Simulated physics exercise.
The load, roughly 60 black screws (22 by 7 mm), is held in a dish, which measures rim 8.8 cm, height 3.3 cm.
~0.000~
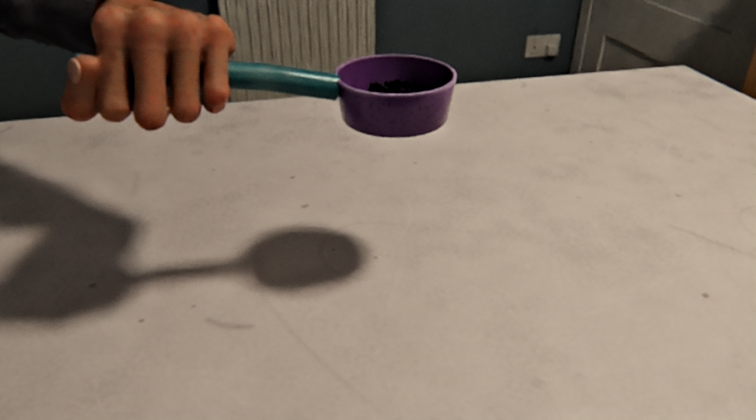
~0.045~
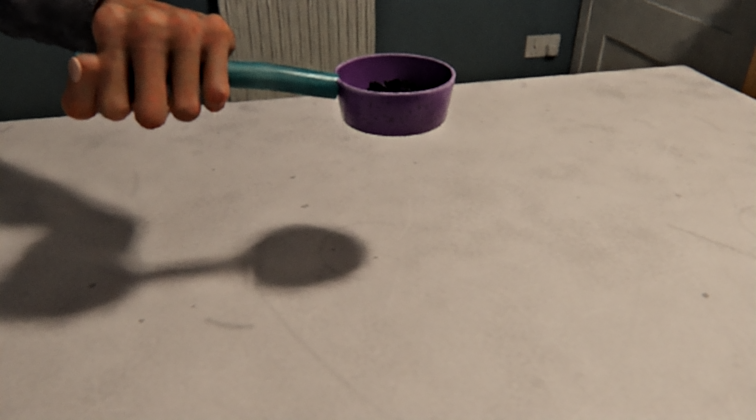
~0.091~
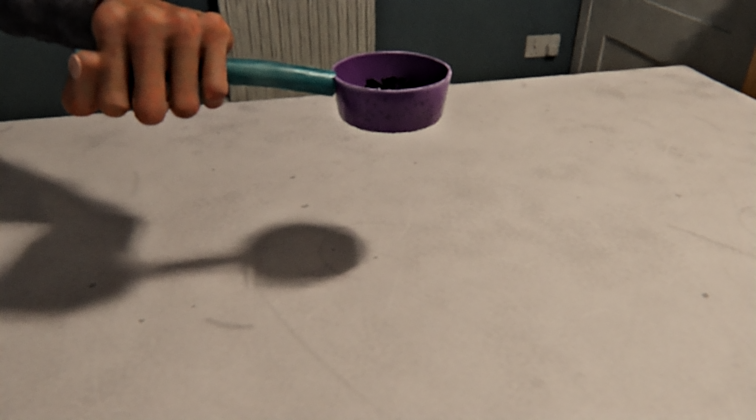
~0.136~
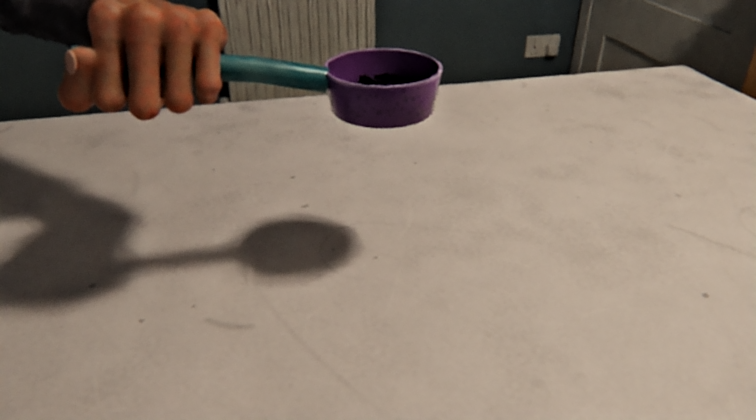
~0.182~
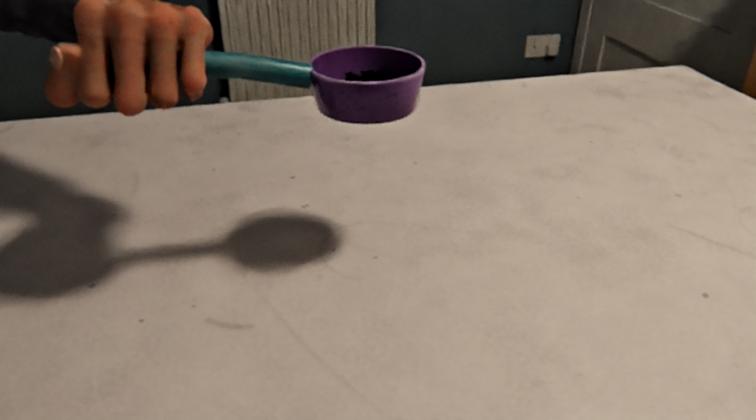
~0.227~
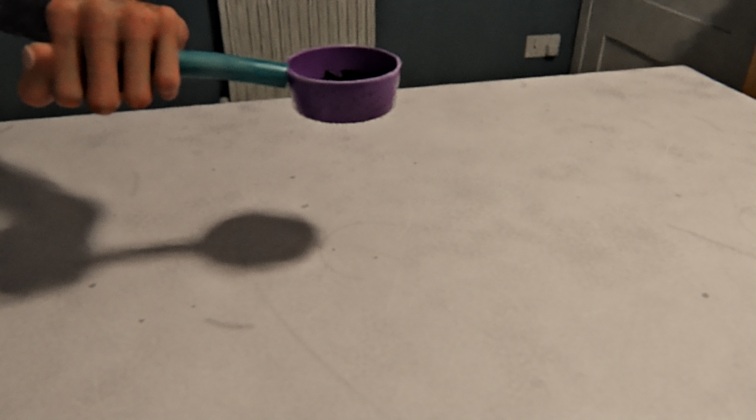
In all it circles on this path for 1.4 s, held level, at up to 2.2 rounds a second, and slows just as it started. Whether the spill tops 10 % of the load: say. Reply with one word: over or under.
Under.
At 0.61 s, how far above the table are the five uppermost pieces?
I'd put it at some 15 cm.
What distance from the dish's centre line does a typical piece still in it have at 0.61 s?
It comes to around 2.5 cm.
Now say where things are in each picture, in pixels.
The first frame shows dish at (395, 101); tilt 0 degrees; moved 0.0 cm; top of the load at (384, 91).
The second frame shows dish at (394, 100); tilt 0 degrees; moved 0.2 cm; top of the load at (383, 90).
The third frame shows dish at (391, 97); tilt 0 degrees; moved 0.8 cm; top of the load at (380, 87).
The fourth frame shows dish at (383, 93); tilt 0 degrees; moved 1.8 cm; top of the load at (373, 84).
The fifth frame shows dish at (367, 89); tilt 0 degrees; moved 3.2 cm; top of the load at (359, 80).
The sixth frame shows dish at (344, 88); tilt 0 degrees; moved 4.7 cm; top of the load at (350, 79). Its speed is now 0.46 m/s.
Then, at 0.61 s, dish 100 %; middle of the pieces not yet landed near (386, 97).
Then, at 0.93 s, dish 100 %; middle of the pieces not yet landed near (368, 125).
Then, at 1.23 s, dish 100 %; middle of the pieces not yet landed near (310, 102).
After 1.51 s, dish 100 %; middle of the pieces not yet landed near (307, 111).
At rest (1.8 s), dish 100 %.
